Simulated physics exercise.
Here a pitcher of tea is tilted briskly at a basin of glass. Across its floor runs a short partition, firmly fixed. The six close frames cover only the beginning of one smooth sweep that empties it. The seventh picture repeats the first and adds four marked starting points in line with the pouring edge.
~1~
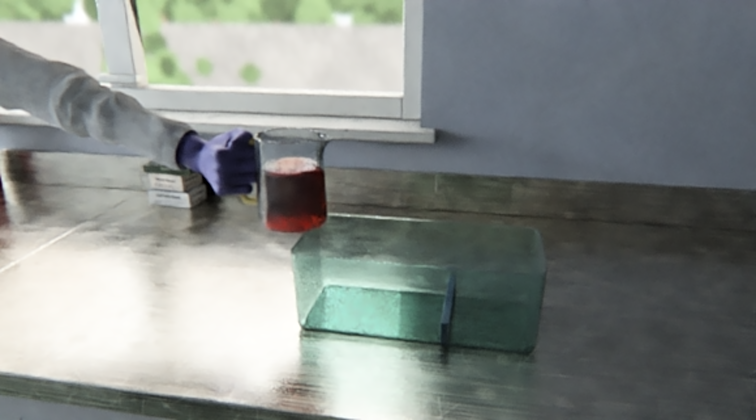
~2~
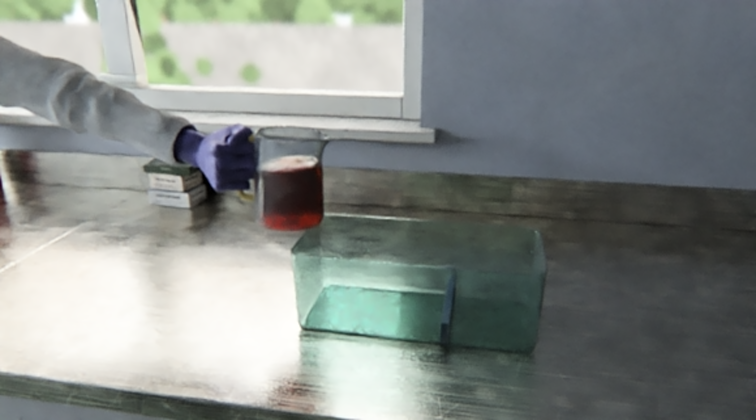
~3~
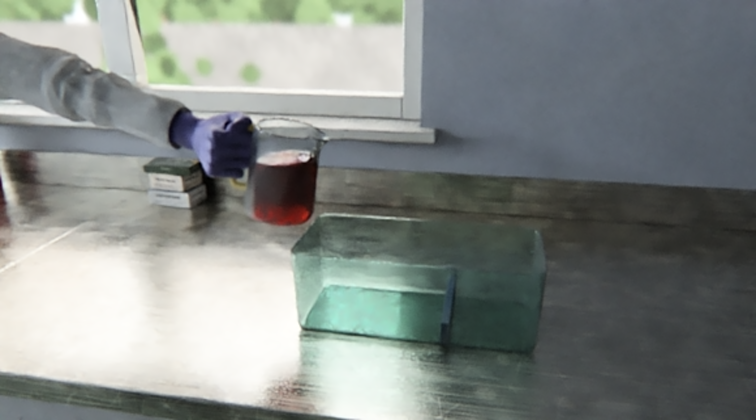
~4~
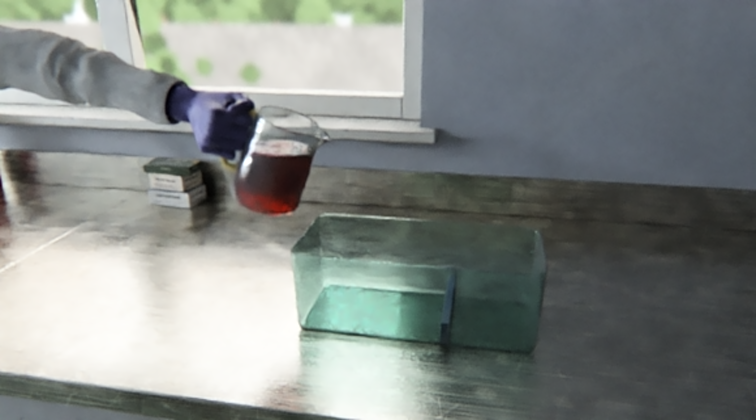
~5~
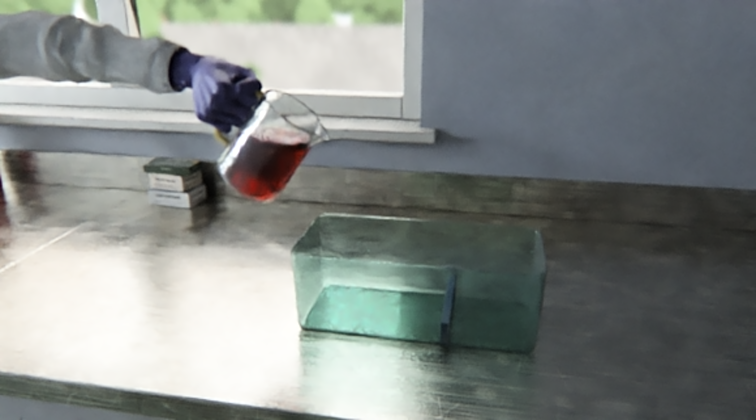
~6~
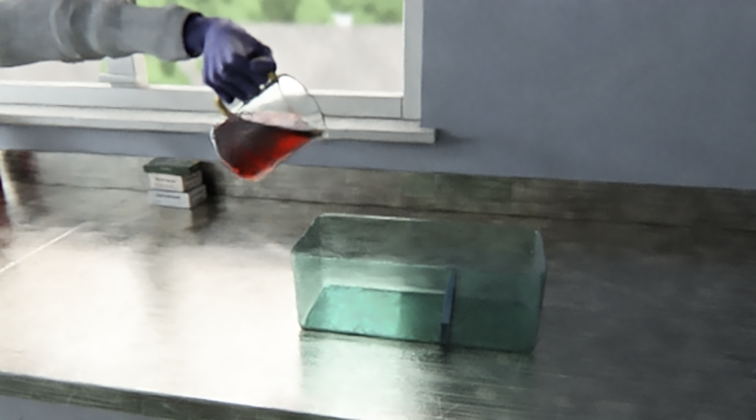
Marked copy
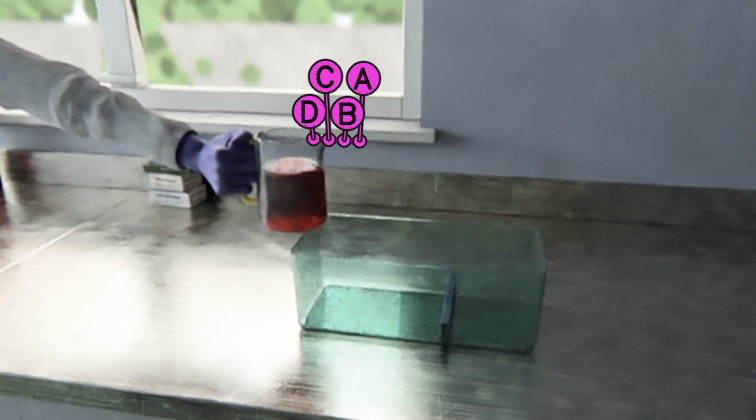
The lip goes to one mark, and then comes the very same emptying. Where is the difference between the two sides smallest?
Use place A.
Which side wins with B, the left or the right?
The left one.
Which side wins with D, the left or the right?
The left one.
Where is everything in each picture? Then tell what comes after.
Upright, lip at (329, 139); basin from (298, 326) to (535, 351); top of the wall at (449, 296); nothing has left yet.
Tipped about 3°, lip at (329, 139); nothing has left yet.
Tipped about 10°, lip at (328, 139); nothing has left yet.
Tipped about 22°, lip at (328, 139); nothing has left yet.
Tipped about 36°, lip at (327, 139); nothing has left yet.
Tipped about 53°, lip at (327, 138); nothing has left yet.
On the marked copy, A at (359, 141); B at (344, 140); C at (328, 139); D at (313, 138).
Choosing A, about 56 % ends left of the wall and 40 % right of it; 5 % is lost outside.
Choosing B, about 76 % ends left of the wall and 18 % right of it; 6 % is lost outside.
Choosing C, about 80 % ends left of the wall and 9 % right of it; 11 % is lost outside.
Choosing D, about 80 % ends left of the wall and 12 % right of it; 8 % is lost outside.
